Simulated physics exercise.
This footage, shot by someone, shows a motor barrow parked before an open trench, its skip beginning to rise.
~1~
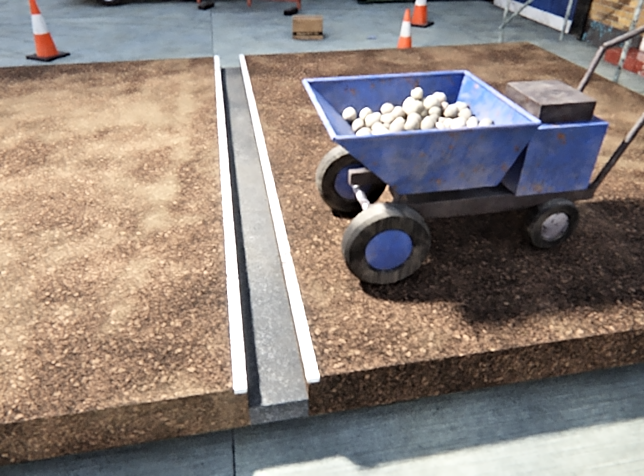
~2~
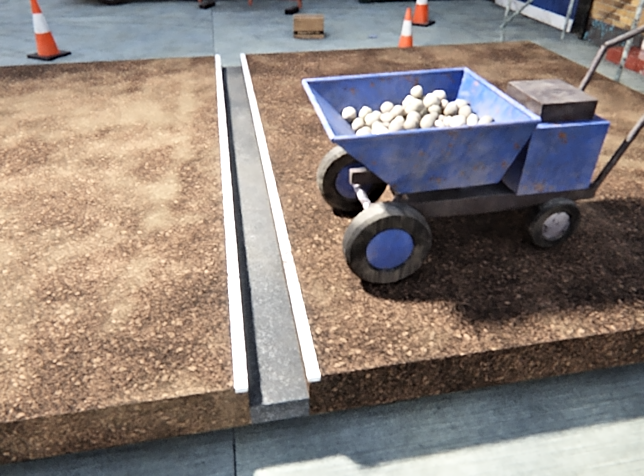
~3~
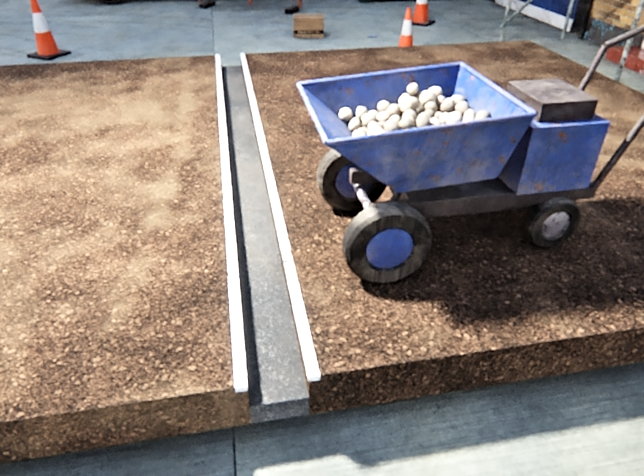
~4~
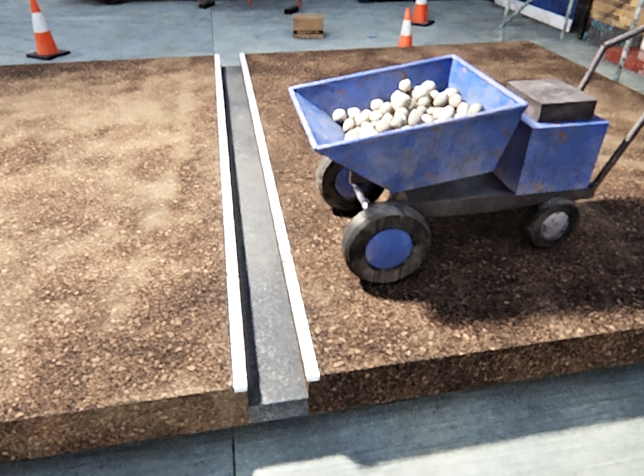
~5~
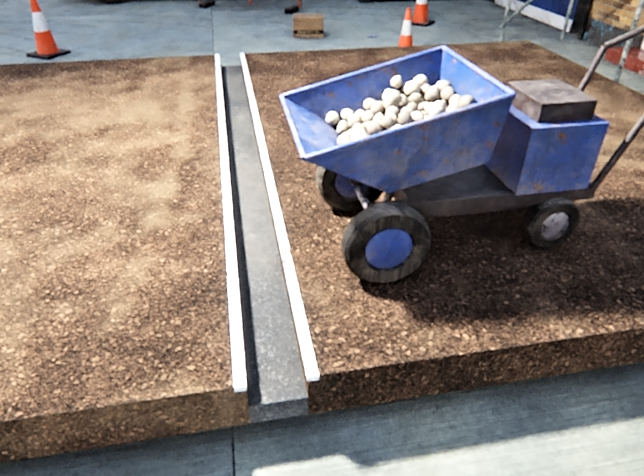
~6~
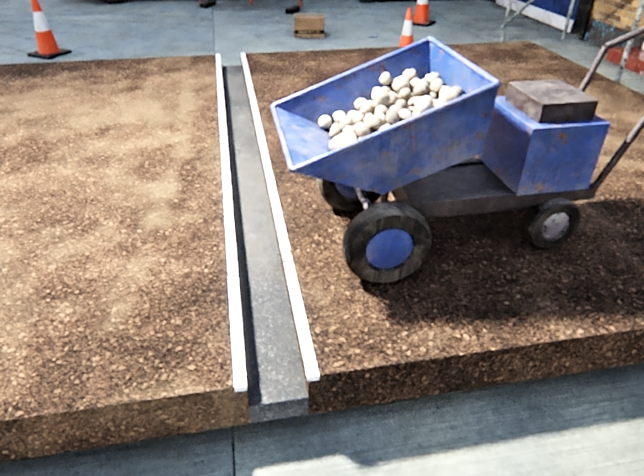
The blue skip of a motor barrow, loaded with pale stones, tilts toward the left.
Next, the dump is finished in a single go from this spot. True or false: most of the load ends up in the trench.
False.
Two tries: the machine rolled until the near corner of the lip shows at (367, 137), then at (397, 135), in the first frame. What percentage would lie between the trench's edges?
First spot: 60 %, second spot: 60 %.
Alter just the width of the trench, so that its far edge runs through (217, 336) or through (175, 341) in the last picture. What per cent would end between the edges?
The share would be 50 % first and 90 % second.
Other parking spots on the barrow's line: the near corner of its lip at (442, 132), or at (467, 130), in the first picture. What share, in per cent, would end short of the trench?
You'd get 40 in a hundred the first time and 50 in a hundred the second.
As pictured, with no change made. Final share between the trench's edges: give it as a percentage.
Result: Around 15 in a hundred.
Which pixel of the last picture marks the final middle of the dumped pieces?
Around (209, 253), give or take.
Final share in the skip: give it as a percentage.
Result: Close to 30 per cent.
Shortly afterwards, skip tipped steeply; the whole lot in the skip.
Next, skip tipped right over; near two thirds in the skip; a little in or heaped over the trench; near a quarter beyond it; only a few falling.
Some moments later, skip tipped right over; near a third in the skip; near a quarter in or heaped over the trench; near half beyond it.
In the end, skip tipped right over; near a quarter in the skip; near a quarter in or heaped over the trench; near half beyond it.
